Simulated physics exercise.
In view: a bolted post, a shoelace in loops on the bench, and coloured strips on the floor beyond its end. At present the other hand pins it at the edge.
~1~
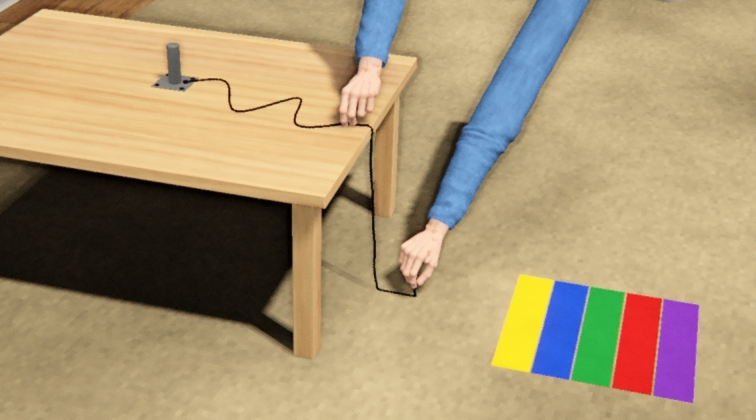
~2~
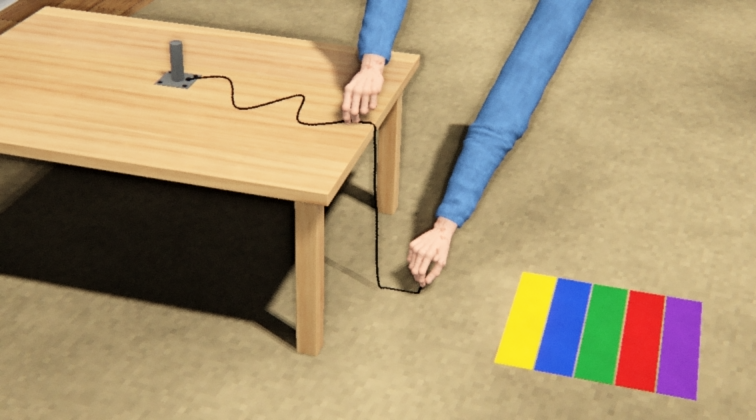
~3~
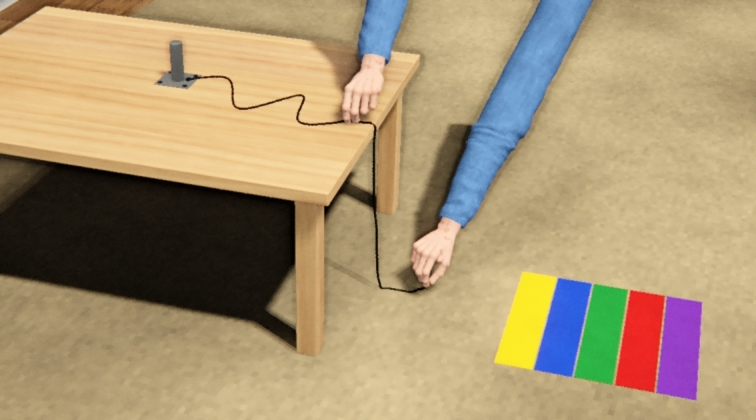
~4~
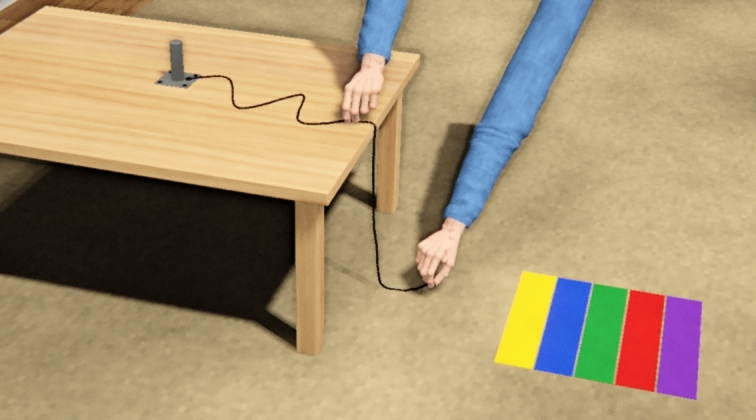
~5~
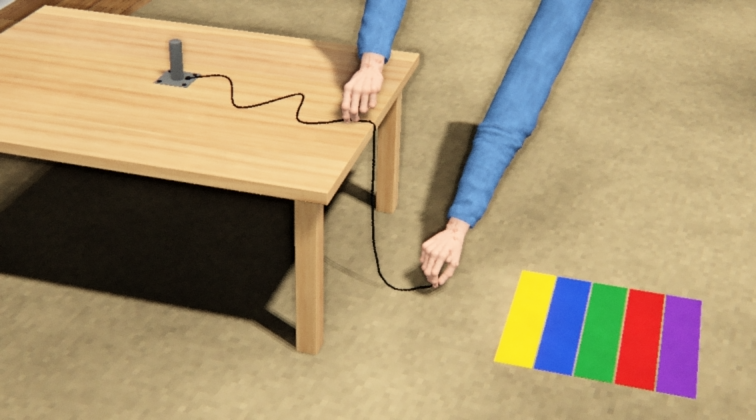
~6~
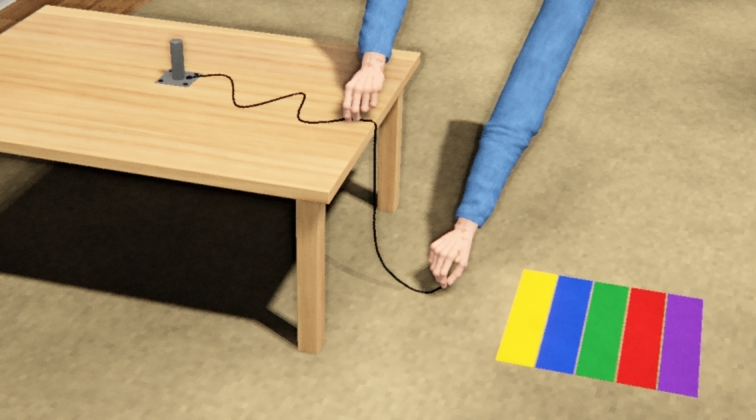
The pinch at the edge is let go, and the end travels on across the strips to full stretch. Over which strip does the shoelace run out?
Over the purple strip.
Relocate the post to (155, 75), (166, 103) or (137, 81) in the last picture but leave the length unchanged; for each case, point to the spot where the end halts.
(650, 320), (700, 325) and (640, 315).
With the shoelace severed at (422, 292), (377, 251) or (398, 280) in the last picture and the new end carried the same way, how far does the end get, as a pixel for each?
In that order: (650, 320), (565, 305) and (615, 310).
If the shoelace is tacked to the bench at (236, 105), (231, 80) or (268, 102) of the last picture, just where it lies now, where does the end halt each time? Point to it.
Per try (px, approx.): (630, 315), (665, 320), (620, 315).
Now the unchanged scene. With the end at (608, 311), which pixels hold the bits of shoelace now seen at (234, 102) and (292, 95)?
Around (280, 99) and around (346, 113).
A little later, end near (608, 311); over green.
Next, end near (654, 319); over red.
When it is tight, end near (683, 324); over purple. It halts on the purple strip.
